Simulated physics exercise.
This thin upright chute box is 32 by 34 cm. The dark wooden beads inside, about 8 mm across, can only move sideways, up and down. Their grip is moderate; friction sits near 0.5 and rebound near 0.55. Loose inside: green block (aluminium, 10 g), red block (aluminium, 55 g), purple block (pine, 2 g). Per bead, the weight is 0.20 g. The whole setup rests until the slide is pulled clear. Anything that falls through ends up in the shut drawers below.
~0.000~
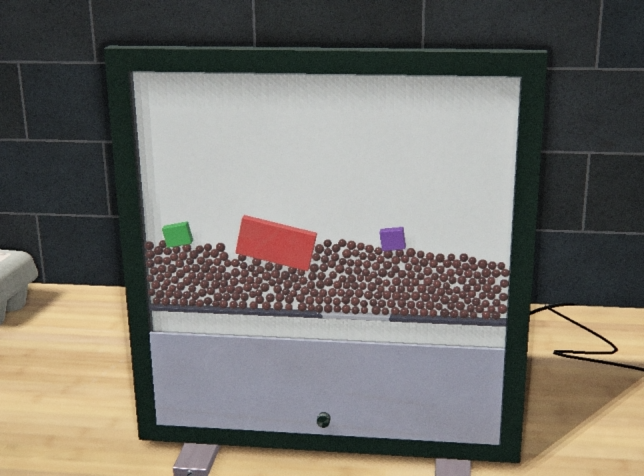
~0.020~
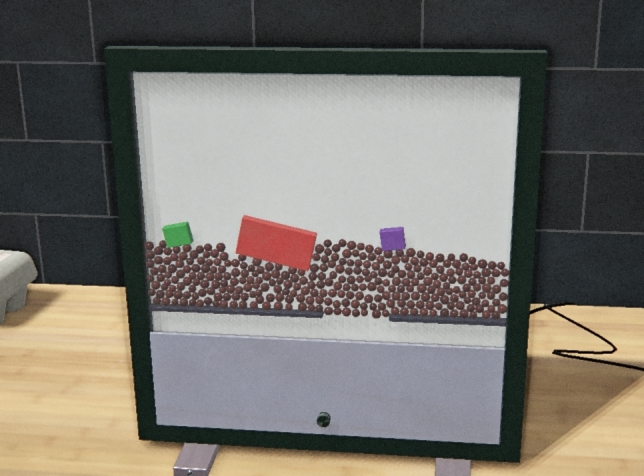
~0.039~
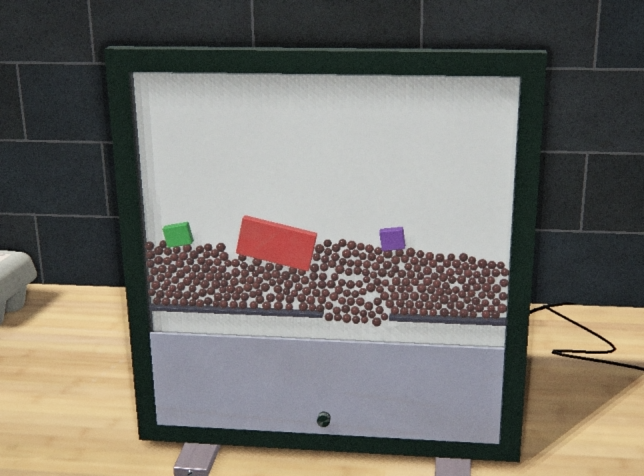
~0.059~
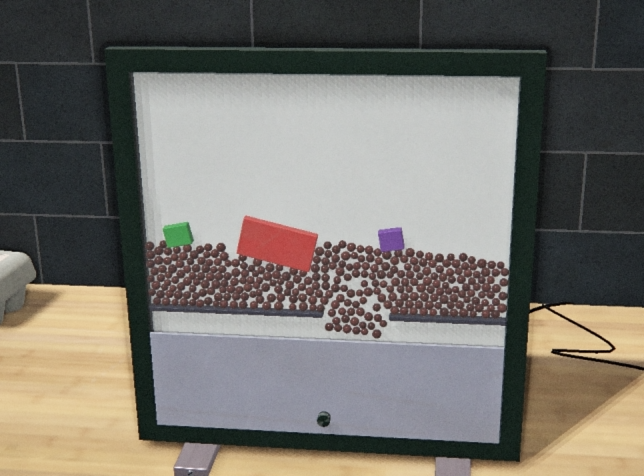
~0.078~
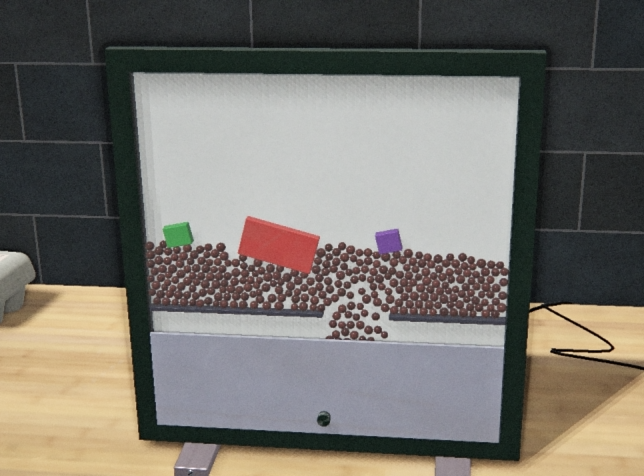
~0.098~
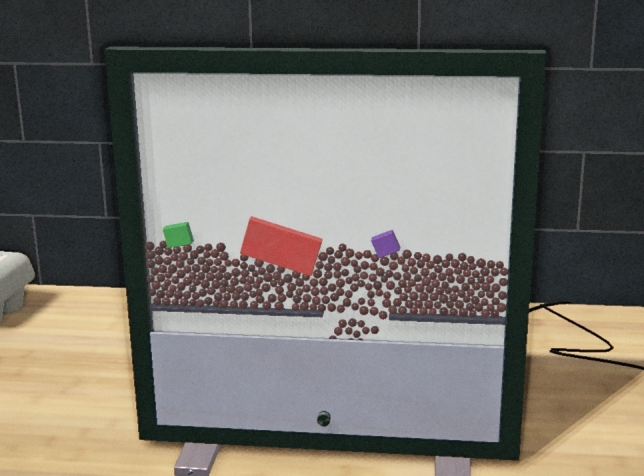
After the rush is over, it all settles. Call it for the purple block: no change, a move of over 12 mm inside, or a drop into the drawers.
A drop.
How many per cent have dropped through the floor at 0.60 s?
40 per cent, approximately.
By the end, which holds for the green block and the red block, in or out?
Result - green: Retained, red: Escaped.
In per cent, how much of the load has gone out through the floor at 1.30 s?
Roughly 45 in a hundred by then.
After 0.25 s, 30 % are out; green block moved 0.1 cm tilted 13°; red block moved 5.3 cm tilted 31°; purple block moved 7.6 cm tilted 57°.
After 0.60 s, 40 % are out; green block moved 0.5 cm tilted 15°; red block below the floor; purple block below the floor.
After 1.30 s, 45 % are out; green block moved 0.5 cm tilted 15°; red block below the floor; purple block below the floor.
Settled by 1.9 s, 45 % are out; green block moved 0.5 cm tilted 15°; red block below the floor; purple block below the floor.
